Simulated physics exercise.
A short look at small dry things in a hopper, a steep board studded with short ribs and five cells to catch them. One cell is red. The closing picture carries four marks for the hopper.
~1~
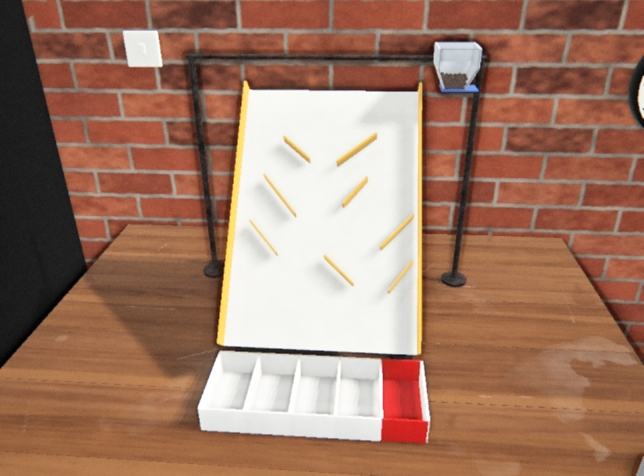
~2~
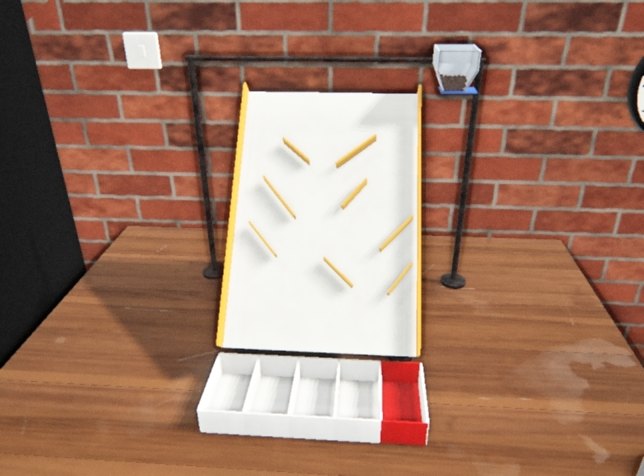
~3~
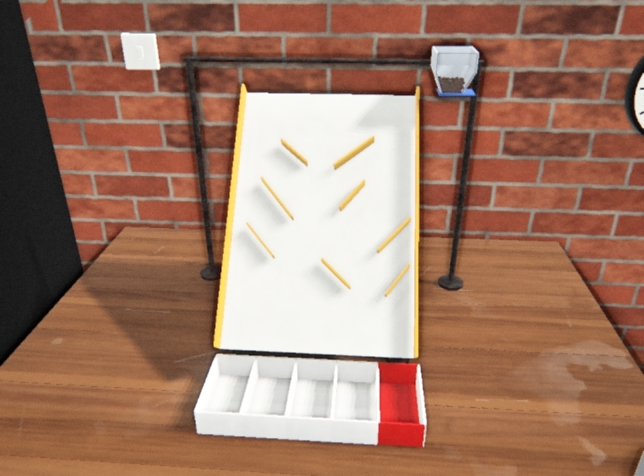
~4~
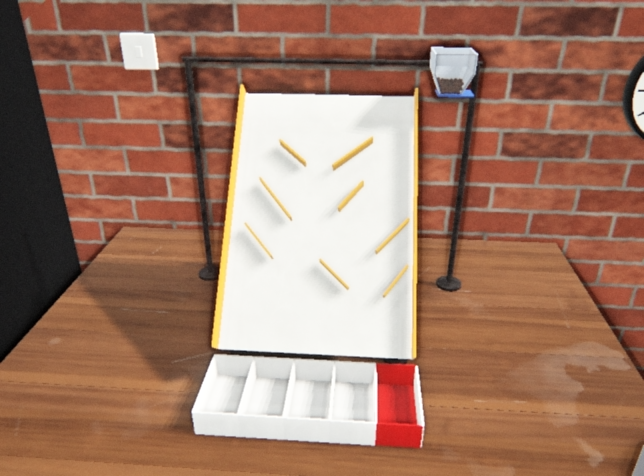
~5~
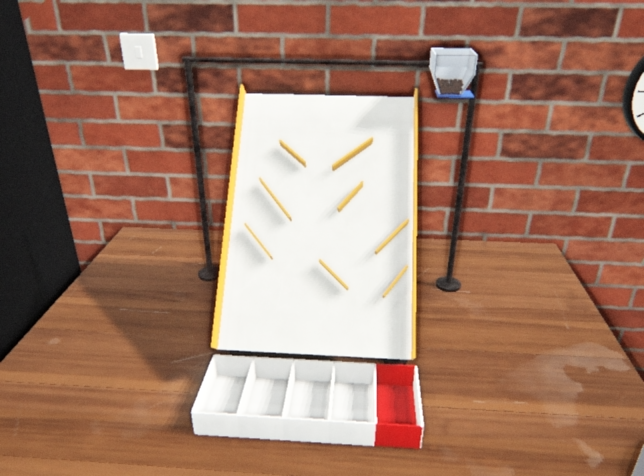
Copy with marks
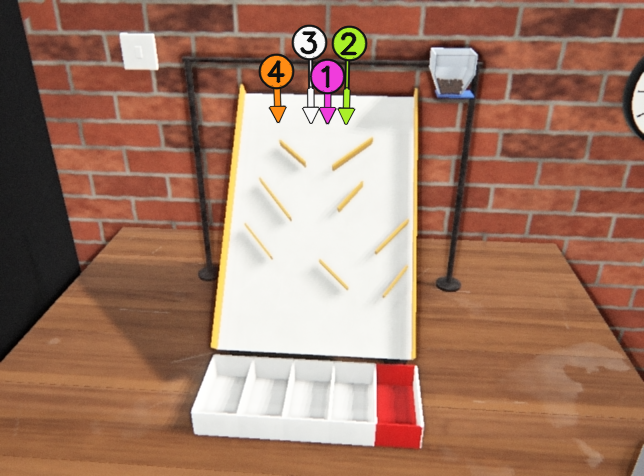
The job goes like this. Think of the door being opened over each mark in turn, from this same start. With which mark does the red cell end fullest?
It is 3.
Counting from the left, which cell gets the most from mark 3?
The fifth from the left.
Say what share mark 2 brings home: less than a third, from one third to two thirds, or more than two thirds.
It is less than a third.
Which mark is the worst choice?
It is 2.
On the marked copy, mark 1 meets the board at (327, 117); mark 2 meets the board at (346, 118); mark 3 meets the board at (311, 117); mark 4 meets the board at (278, 116).
With 1, a small part in the red cell, most in other cells, a small part outside the box.
With 2, a stray few in the red cell, most in other cells, a small part outside the box.
With 3, about two thirds in the red cell, about a quarter in other cells, a stray few outside the box.
With 4, about a quarter in the red cell, about two thirds in other cells, a small part outside the box.
